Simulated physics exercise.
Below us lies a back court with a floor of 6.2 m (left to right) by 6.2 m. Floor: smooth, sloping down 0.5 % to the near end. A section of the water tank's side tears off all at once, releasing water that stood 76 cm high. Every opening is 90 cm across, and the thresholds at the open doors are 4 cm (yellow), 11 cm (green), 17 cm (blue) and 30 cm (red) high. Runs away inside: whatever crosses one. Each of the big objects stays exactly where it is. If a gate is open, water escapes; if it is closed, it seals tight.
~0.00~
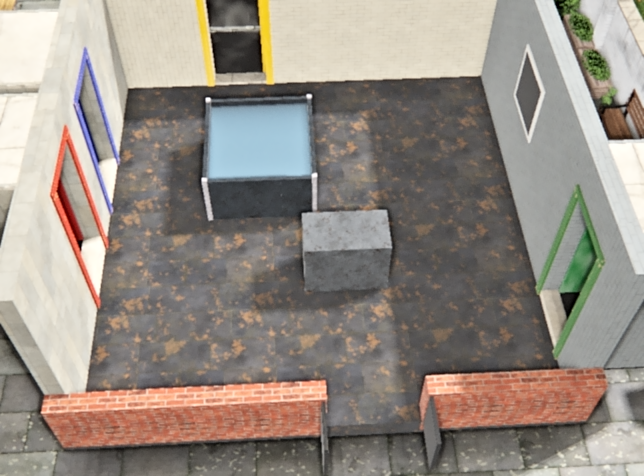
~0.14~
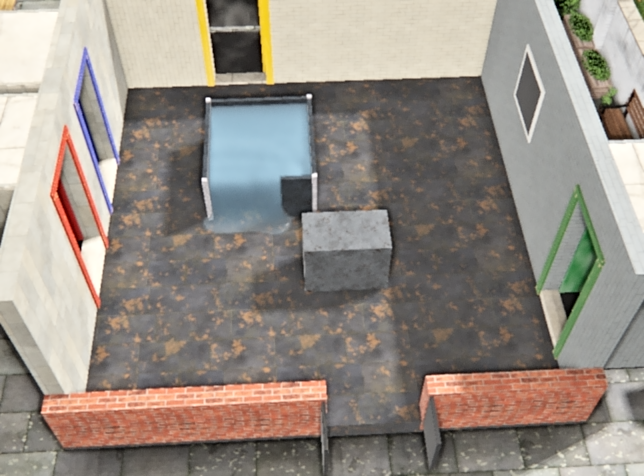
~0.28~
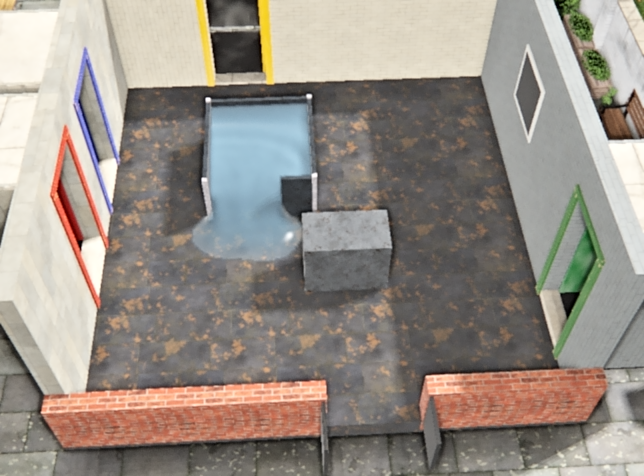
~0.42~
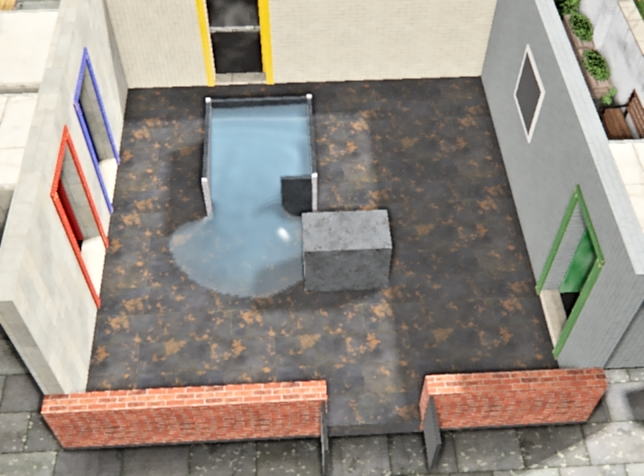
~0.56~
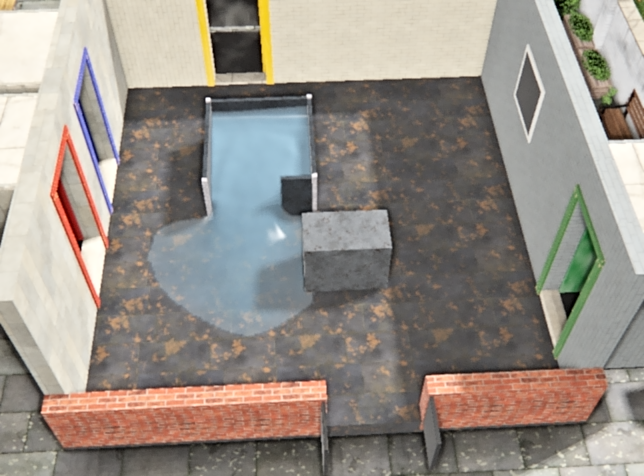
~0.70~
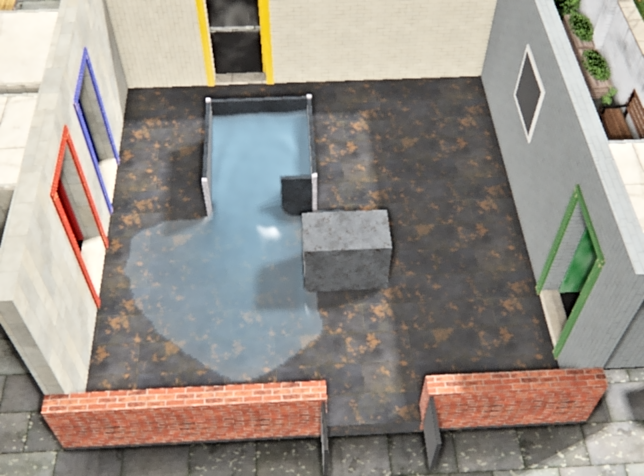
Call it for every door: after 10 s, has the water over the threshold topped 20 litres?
Yellow door not topped, green door not topped, blue door not topped, red door not topped.
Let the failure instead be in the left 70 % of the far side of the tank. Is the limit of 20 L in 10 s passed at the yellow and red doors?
Result against the limit at yellow: Limit broken; result at red: Limit held.
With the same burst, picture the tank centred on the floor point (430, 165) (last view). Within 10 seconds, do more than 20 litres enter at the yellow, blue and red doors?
At the yellow door the limit is not exceeded, at the blue door not exceeded, at the red door not exceeded.
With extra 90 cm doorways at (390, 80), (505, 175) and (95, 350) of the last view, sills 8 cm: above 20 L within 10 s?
Note, doorways in listed order: Stays short, stays short, goes beyond.
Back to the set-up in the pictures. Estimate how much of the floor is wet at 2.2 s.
Around 30 per cent wet.
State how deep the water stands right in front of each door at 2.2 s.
Measured in centimetres, the yellow door gives 0, the green door 0, the blue door 0 and the red door 8.
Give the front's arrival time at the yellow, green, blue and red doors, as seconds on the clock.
Times: Yellow 6.0 seconds, green 3.4 seconds, blue 3.6 seconds, red 1.0 seconds.
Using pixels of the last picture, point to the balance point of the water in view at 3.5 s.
Its balance point sits around (239, 297).
After 1.4 s water covers 30 % of the floor and is deepest (36 cm) near (270, 411); yellow door not reached, green door not reached, blue door not reached, red door 8 cm at the sill, 0 L in.
After 2.2 s water covers 30 % of the floor and is deepest (39 cm) near (97, 419); yellow door not reached, green door not reached, blue door not reached, red door 8 cm at the sill, 0 L in.
After 3.5 s water covers 40 % of the floor and is deepest (21 cm) near (284, 410); yellow door not reached, green door 3 cm at the sill, 0 L in, blue door not reached, red door 12 cm at the sill, 0 L in.
After 6.0 s water covers 65 % of the floor and is deepest (15 cm) near (538, 397); yellow door not reached, green door 11 cm at the sill, 0 L in, blue door 6 cm at the sill, 0 L in, red door 8 cm at the sill, 0 L in.
After 10.0 s water covers 95 % of the floor and is deepest (7 cm) near (426, 403); yellow door 4 cm at the sill, 3 L in, green door 5 cm at the sill, 1 L in, blue door 4 cm at the sill, 0 L in, red door 5 cm at the sill, 0 L in.
